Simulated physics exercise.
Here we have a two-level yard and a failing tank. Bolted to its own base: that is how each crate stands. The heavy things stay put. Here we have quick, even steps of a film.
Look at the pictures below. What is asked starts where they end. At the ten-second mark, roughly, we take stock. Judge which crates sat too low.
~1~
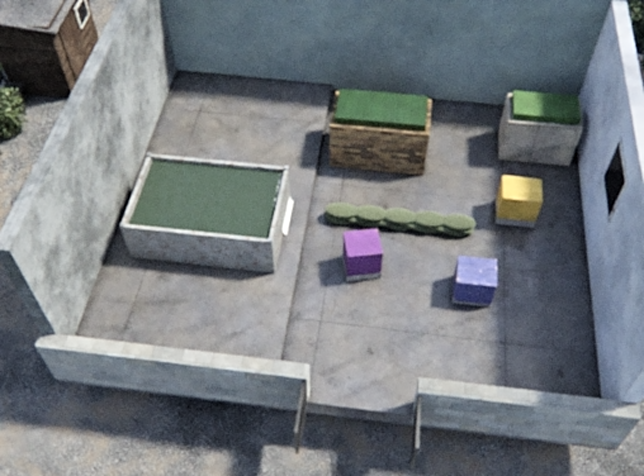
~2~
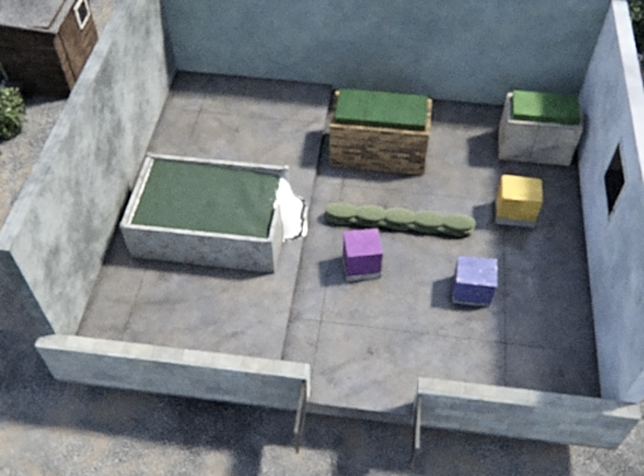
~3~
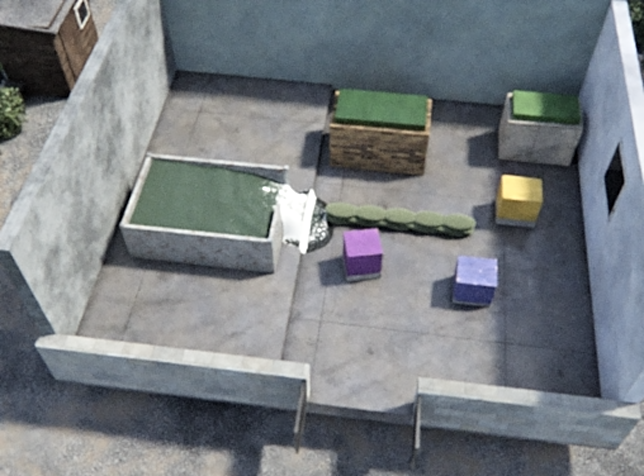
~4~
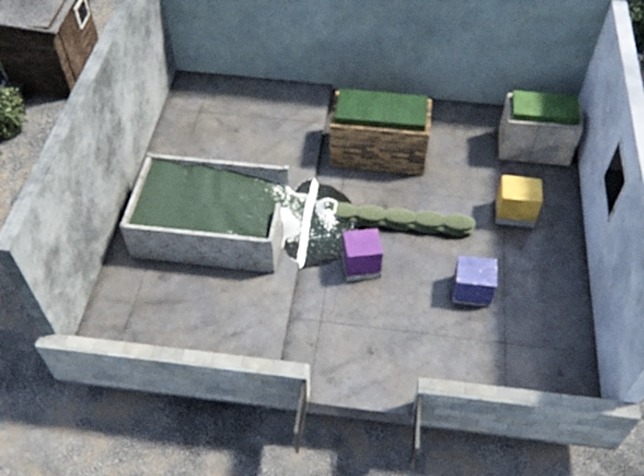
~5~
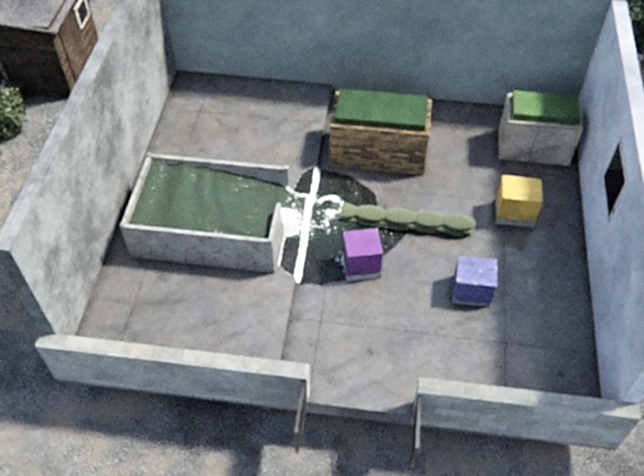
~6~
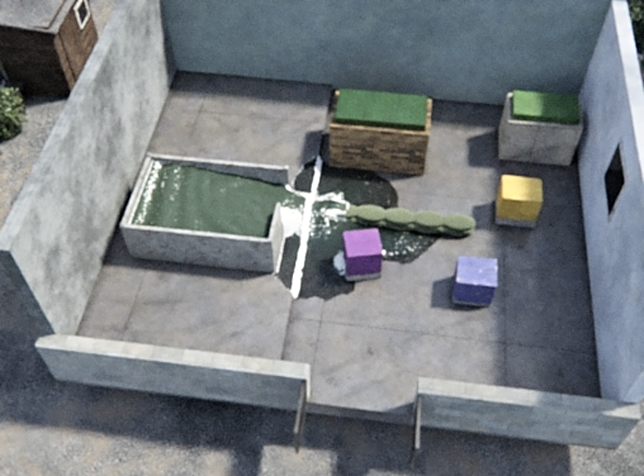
The blue crate was too low. The purple crate was too low. The yellow crate was too low.
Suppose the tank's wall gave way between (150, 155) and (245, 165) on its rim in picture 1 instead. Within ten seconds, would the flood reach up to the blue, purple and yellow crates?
Going through them, the blue gets reached, the purple is never reached and the yellow gets reached.
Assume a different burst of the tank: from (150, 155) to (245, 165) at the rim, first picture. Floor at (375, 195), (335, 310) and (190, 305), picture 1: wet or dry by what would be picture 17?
Taking them in turn, I get left untouched, then left untouched, then left untouched.
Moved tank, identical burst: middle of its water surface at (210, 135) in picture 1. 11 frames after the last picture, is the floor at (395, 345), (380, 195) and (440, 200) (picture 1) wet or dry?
As listed: Clear, flooded, covered.
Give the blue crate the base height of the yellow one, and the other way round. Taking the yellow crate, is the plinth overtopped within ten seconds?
Yellow crate: Flooded.
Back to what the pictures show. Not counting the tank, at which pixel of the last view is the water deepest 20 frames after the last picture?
Approximate pixel: (325, 216).
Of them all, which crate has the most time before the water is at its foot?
Looks like the yellow one to me.
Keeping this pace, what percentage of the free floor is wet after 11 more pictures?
By my count, 30 percent.
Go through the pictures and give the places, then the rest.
In the first picture, the open tank at (208, 199) is whole and still.
In the second picture, the front is at (300, 201), out from the gap at (282, 206).
In the third picture, the front is at (328, 234), out from the gap at (282, 208).
In the fourth picture, the front is at a hidden place, out from the gap at (283, 209).
In the fifth picture, water pours out at (283, 209) and has run to (399, 232).
In the sixth picture, the front is at (433, 235), out from the gap at (282, 208).
A moment on, water covers 20 % of the floor; the blue crate water round its plinth, the purple crate water round its plinth, the yellow crate not reached.
Next, water covers 30 % of the floor; the blue crate water round its plinth, the purple crate water round its plinth, the yellow crate water round its plinth.
Then, water covers 40 % of the floor; the blue crate water round its plinth, the purple crate water round its plinth, the yellow crate water round its plinth.
Later, water covers 55 % of the floor; the blue crate water round its plinth, the purple crate water round its plinth, the yellow crate water round its plinth.
In the end, water covers 60 % of the floor; the blue crate was topped, the purple crate was topped, the yellow crate was topped.
